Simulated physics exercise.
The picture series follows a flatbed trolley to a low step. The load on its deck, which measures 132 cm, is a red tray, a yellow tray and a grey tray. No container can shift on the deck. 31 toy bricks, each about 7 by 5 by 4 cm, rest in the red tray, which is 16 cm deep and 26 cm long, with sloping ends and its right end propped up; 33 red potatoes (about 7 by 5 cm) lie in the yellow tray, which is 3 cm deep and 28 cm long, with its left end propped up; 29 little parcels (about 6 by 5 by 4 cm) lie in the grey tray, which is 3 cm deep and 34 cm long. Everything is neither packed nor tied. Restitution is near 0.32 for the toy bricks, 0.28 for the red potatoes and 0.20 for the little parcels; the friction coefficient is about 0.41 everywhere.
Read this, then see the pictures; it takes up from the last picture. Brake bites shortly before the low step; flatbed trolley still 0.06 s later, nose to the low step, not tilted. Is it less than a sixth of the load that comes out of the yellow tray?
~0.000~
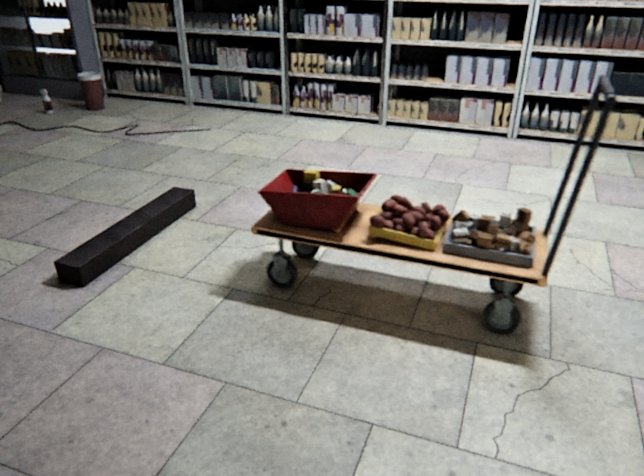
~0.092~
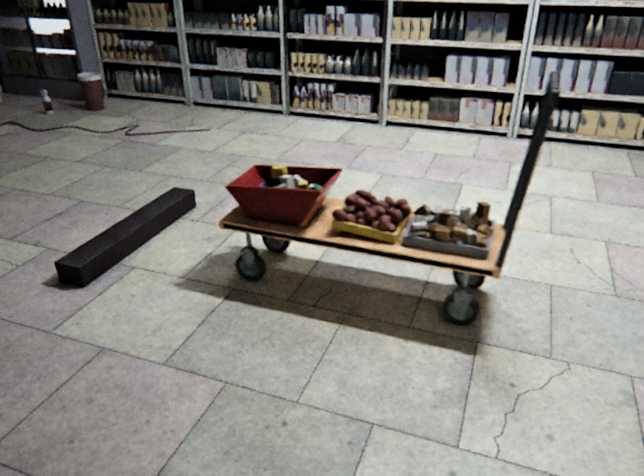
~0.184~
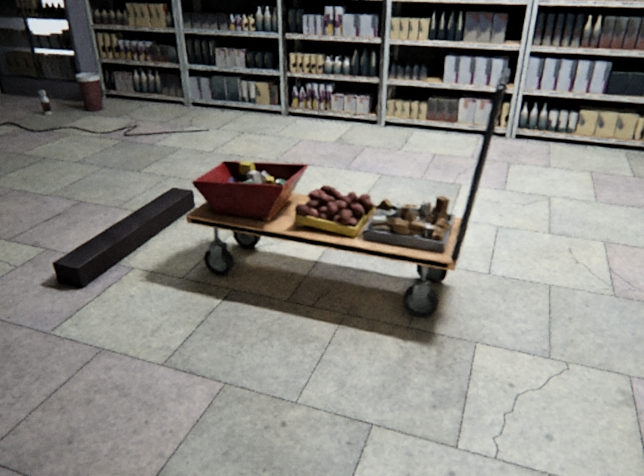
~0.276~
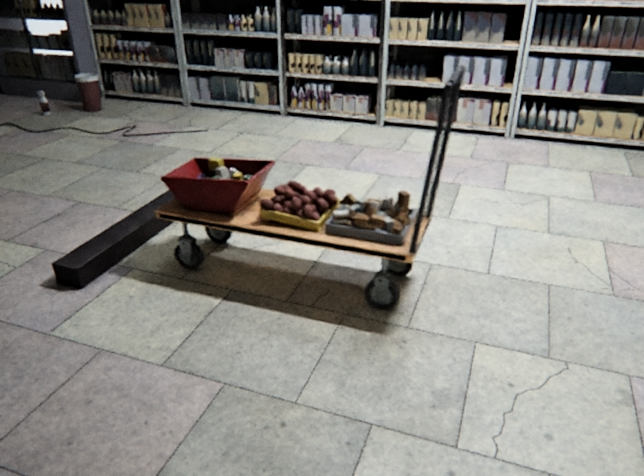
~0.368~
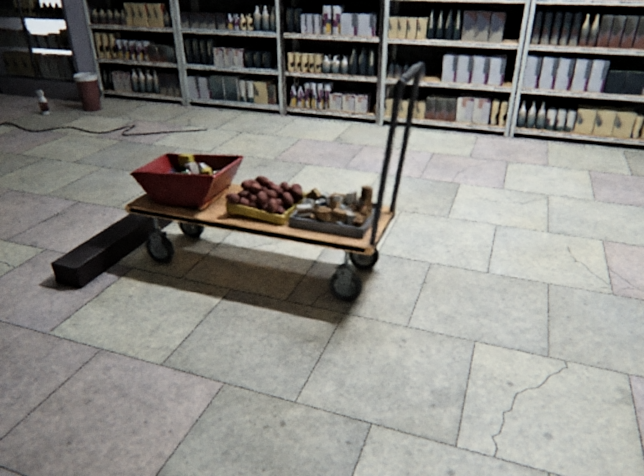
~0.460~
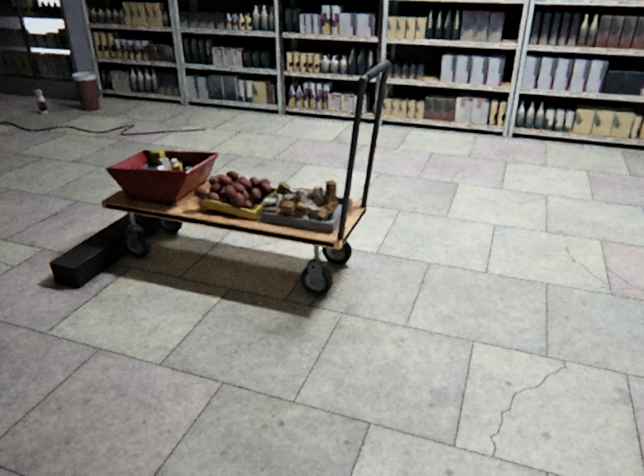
No.
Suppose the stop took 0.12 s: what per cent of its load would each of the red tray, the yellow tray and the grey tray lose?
Red tray 0 %, yellow tray 30 %, grey tray 20 %.
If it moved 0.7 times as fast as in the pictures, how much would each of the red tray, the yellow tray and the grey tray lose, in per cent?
Then the red tray sheds 0 per cent, the yellow tray 20 per cent, and the grey tray 20 per cent.
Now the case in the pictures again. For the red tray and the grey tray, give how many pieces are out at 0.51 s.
Estimate at that time - red tray 0, grey tray 2, give or take.
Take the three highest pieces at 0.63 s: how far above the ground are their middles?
About 54 cm up, on average.
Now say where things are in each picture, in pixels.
In the first frame (places track the rim corner closest to us here), yellow tray (434, 241); grey tray (531, 257); 86 cm to go; all still inside.
The second frame shows yellow tray (394, 234); grey tray (486, 249); 68 cm to go.
The third frame shows yellow tray (354, 228); grey tray (442, 242); 50 cm to go.
The fourth frame shows yellow tray (317, 222); grey tray (401, 235); 32 cm to go.
The fifth frame shows yellow tray (281, 216); grey tray (361, 228); 15 cm to go.
The sixth frame shows yellow tray (253, 211); grey tray (330, 223); stopping; all still inside.
After 0.51 s, the red tray has all 31, the yellow tray is down by 4 of 33 and the grey tray is down by 2 of 29.
After 0.63 s, the red tray is down by 1 of 31, the yellow tray is down by 8 of 33 and the grey tray is down by 5 of 29.
After 0.86 s, the red tray is down by 1 of 31, the yellow tray is down by 11 of 33 and the grey tray is down by 7 of 29.
When it is over (at 1.37 s), the red tray is down by 1 of 31, the yellow tray is down by 11 of 33 and the grey tray is down by 7 of 29. Asked share, 11 of 33, 33 per cent.
